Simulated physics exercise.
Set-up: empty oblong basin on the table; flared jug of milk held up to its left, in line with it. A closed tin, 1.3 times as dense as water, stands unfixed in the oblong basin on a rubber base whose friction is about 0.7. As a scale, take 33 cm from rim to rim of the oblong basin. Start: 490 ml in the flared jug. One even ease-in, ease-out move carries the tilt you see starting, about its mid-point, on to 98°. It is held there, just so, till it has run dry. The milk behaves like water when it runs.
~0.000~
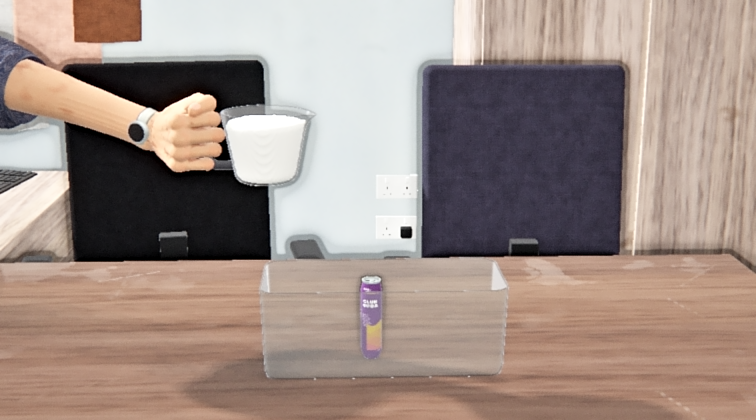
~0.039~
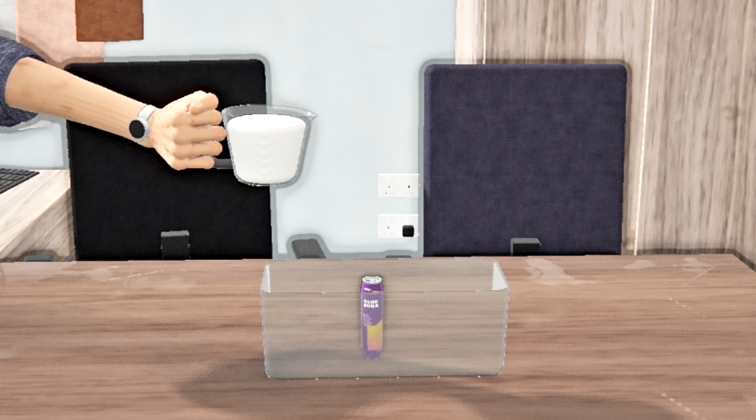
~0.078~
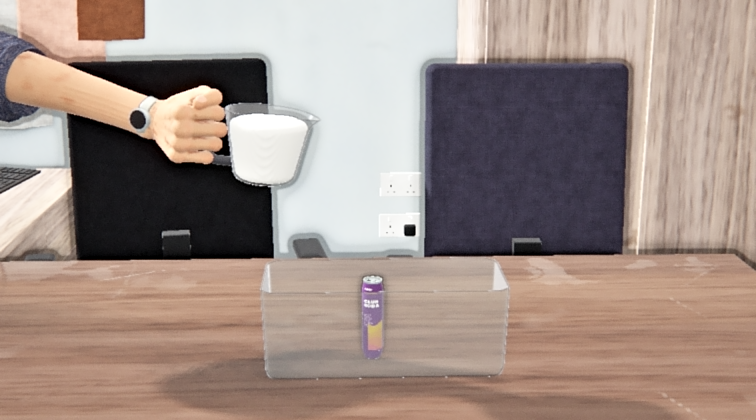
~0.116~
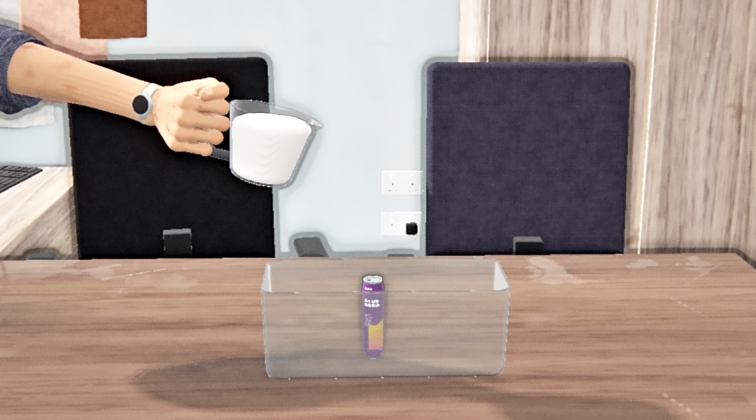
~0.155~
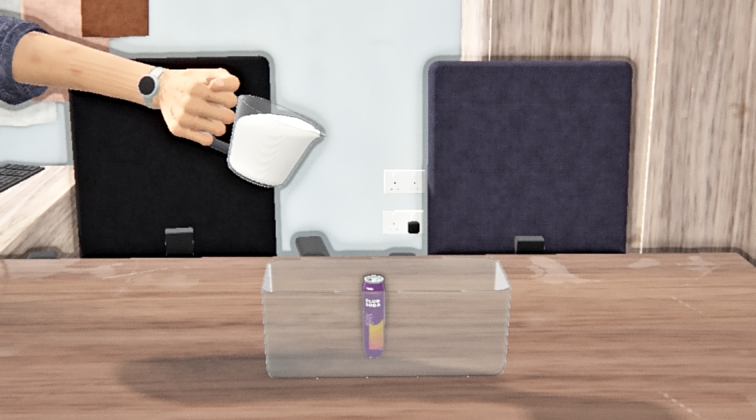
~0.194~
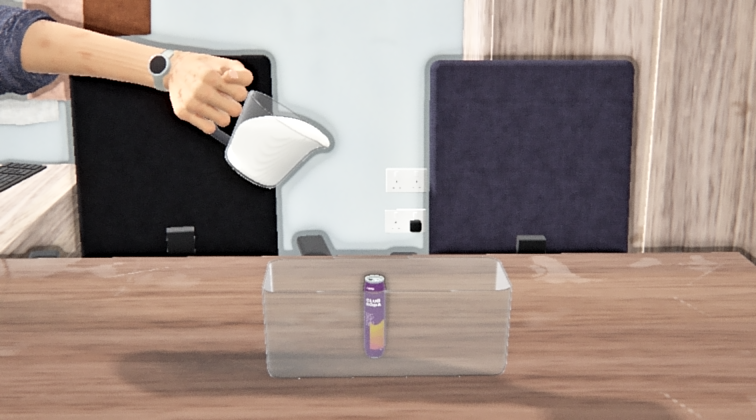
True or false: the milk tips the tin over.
True.
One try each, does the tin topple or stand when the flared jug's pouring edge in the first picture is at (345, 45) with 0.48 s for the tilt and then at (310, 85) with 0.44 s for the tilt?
Run one: It does not tip. Run two: It tumbles.
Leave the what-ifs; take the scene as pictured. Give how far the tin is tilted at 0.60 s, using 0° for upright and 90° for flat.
Roughly 0°.
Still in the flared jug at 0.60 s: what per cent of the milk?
Around 6 in a hundred.
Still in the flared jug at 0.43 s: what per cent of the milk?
About 36 per cent.
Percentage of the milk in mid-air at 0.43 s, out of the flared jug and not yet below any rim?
Roughly 48 %.
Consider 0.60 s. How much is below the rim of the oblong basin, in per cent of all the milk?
Some 78 percent.
After 0.43 s the tilt is 95° and 36 per cent is still to pour; the tin stands where it began.
After 0.60 s the tilt is 98° and 6 per cent is still to pour; the tin stands 1 cm from where it began.
After 0.78 s the tilt is 98° and 1 per cent is still to pour; the tin leans 42°.
After 0.98 s the tilt is 98° and 0 per cent is still to pour; the tin lies on its side.
In the end the tin lies on its side.
